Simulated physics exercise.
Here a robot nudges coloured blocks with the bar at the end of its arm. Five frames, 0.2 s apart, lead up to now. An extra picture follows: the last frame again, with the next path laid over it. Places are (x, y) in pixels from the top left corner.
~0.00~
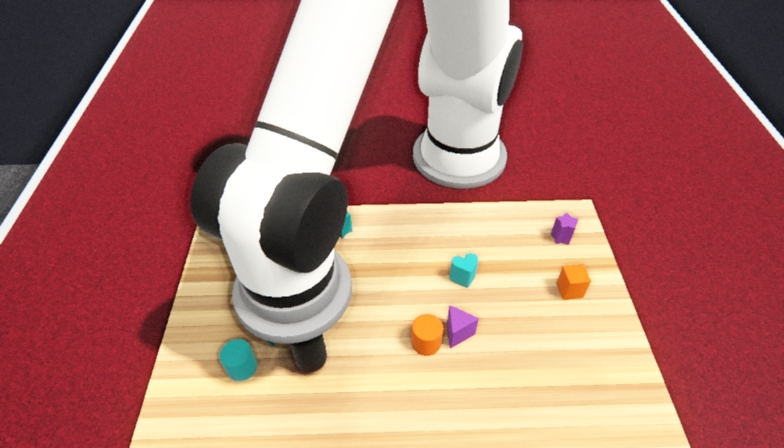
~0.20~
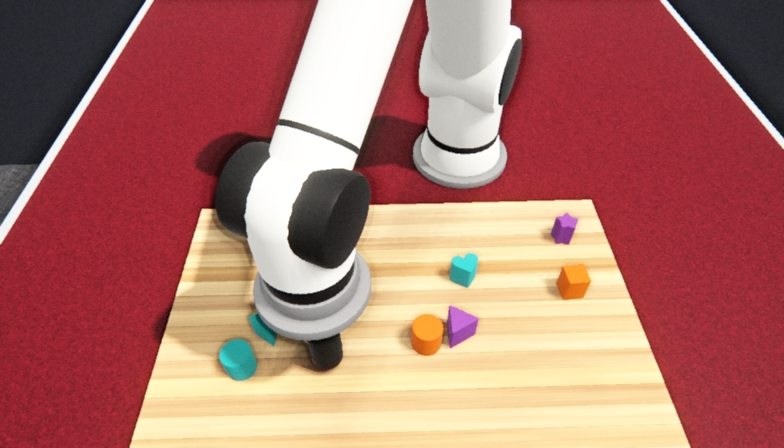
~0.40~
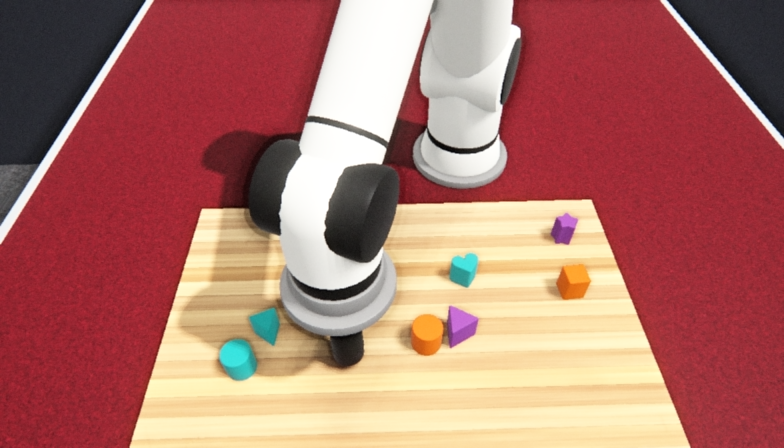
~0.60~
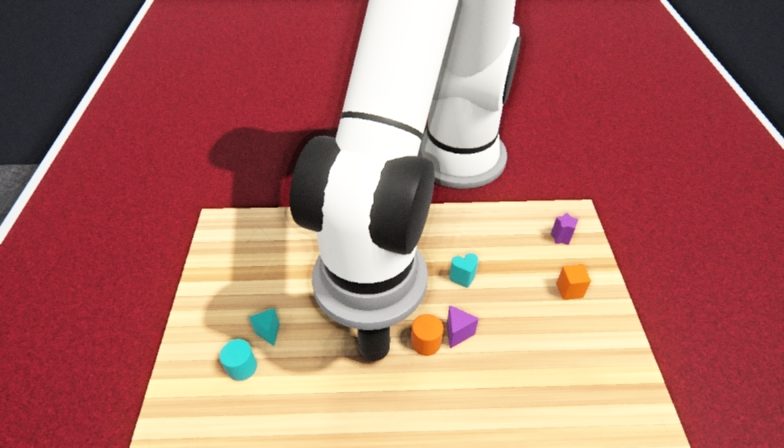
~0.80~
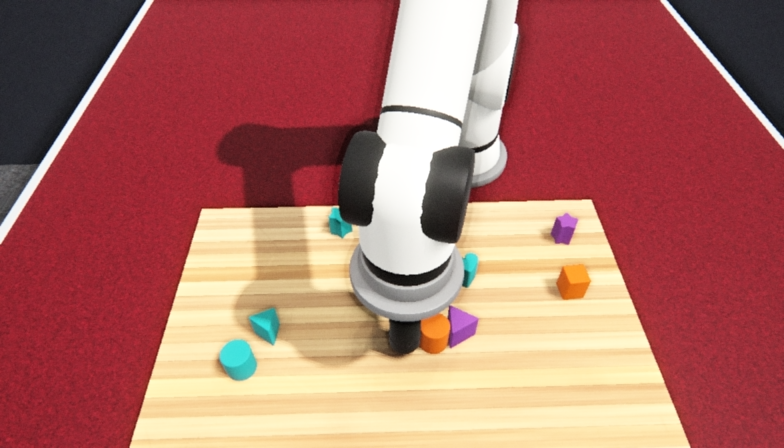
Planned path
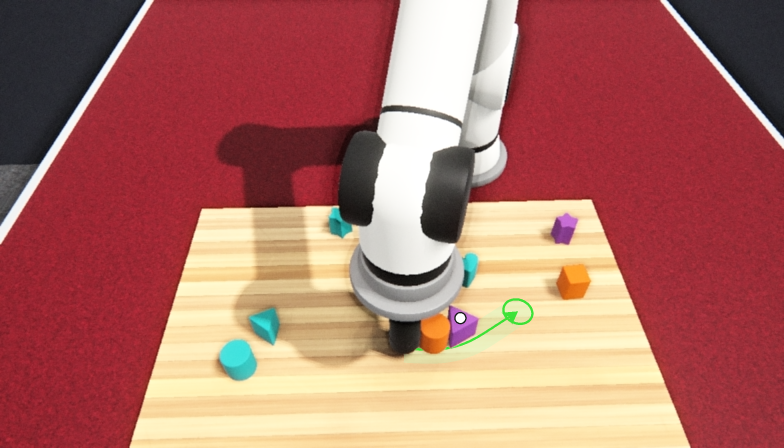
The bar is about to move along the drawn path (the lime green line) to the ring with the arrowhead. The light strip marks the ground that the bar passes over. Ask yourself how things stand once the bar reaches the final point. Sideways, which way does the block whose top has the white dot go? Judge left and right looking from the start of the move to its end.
Facing from start to end, it shifts left.
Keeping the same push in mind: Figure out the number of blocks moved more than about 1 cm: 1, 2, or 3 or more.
I'd put the number at two.
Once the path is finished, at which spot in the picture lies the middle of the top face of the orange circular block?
Its top face will be centred at roughly (546, 283).
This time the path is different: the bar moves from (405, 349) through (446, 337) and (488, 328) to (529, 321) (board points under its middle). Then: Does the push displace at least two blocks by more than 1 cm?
I'd say yes.
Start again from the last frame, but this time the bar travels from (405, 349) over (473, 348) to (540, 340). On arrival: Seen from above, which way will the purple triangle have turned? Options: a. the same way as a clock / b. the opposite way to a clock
It's b.
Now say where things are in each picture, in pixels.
The first frame shows tip of the bar at (312, 359), middles of tops, orange circular block at (428, 327), purple triangle at (460, 318), turquoise heart at (466, 261).
The second frame shows bar at (328, 356), nothing pushed.
The third frame shows bar at (349, 353), nothing pushed.
The fourth frame shows bar at (375, 348), nothing pushed.
The fifth frame shows bar at (405, 341), orange circular block at (435, 325), purple triangle at (460, 318), turquoise heart at (466, 261).
The line goes from (405, 349) through (448, 348) and (486, 332) to (518, 311); the dot is on the purple triangle.
On the path given first. One third of the way, bar at (451, 340); orange circular block at (479, 320); purple triangle at (496, 305), turned 45° anticlockwise.
Two thirds of the way, bar at (489, 324); orange circular block at (515, 302); purple triangle at (526, 285), turned 60° anticlockwise.
At the end, bar at (520, 304); orange circular block at (546, 283); purple triangle at (549, 264), turned 80° anticlockwise; turquoise heart unmoved.
